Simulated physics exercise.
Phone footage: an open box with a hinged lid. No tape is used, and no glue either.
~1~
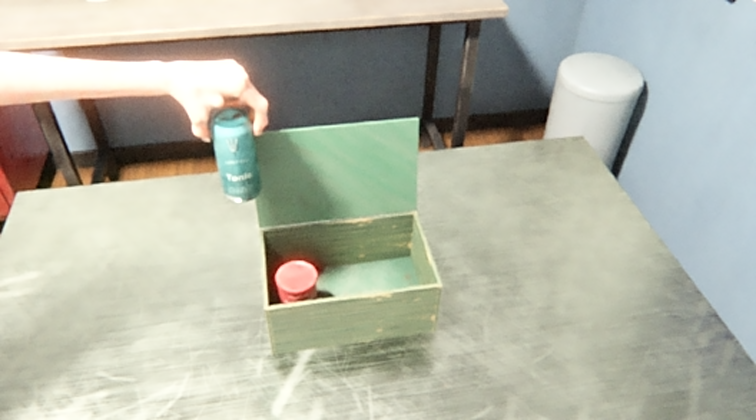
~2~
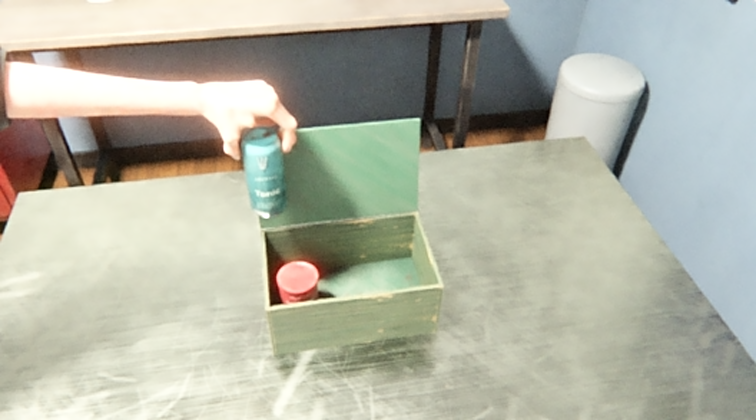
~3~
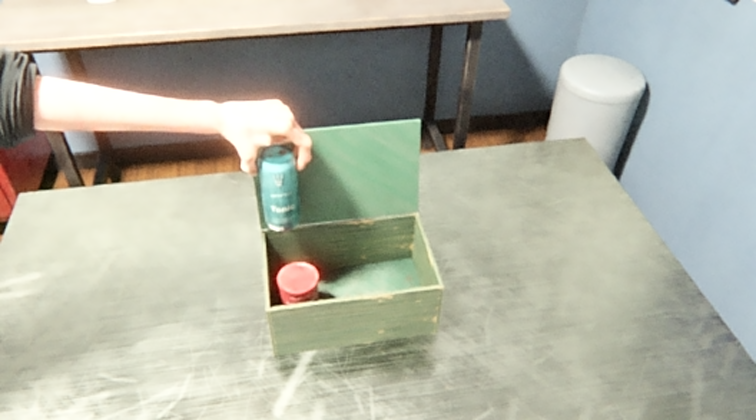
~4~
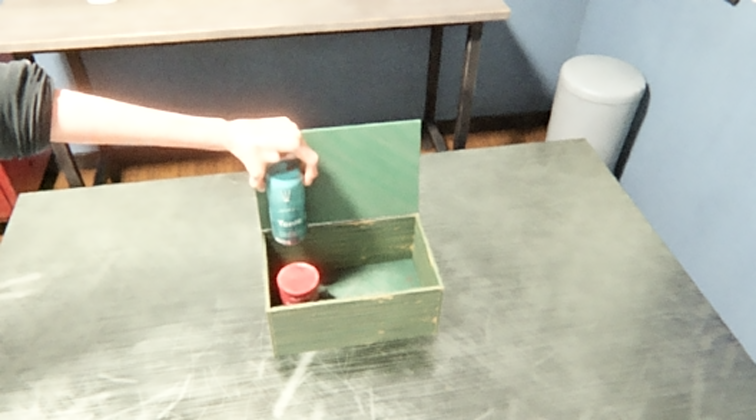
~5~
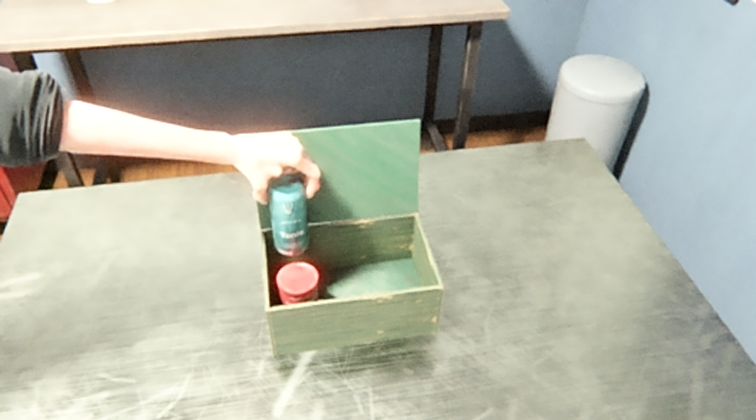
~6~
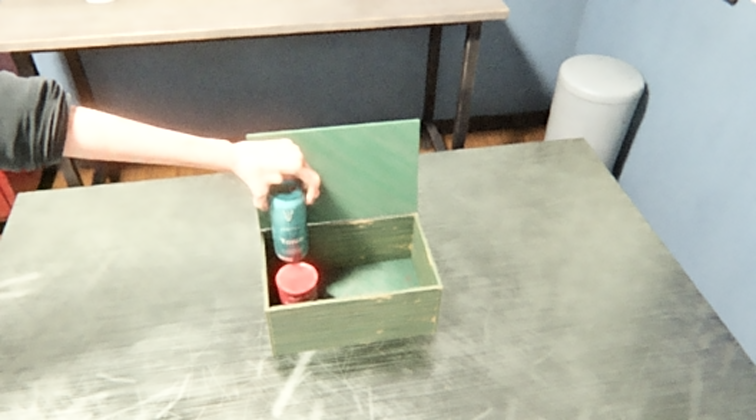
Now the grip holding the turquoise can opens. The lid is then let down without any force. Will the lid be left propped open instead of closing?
Yes - lid blocked.
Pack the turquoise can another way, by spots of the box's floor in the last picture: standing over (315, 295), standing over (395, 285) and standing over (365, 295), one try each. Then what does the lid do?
Going through the three tries, the lid settles all the way, then hangs open, then hangs open.
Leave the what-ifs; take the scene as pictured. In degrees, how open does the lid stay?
Measured angle - around 80°.
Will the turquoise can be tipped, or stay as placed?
Observation: The turquoise can tilts over.
Then, 0.20 s after the last picture, turquoise can tipped 8° from how it was near (289, 221).
Then, 0.30 s after the last picture, turquoise can tipped 14° from how it was near (289, 220).
Then, 1.40 s after the last picture, lid 80° above the rim; turquoise can tipped 14° from how it was near (289, 220).
At rest, lid 80° above the rim; left askew, turquoise can; red tin in place. Seen from the same camera at the end, turquoise can near (289, 220).
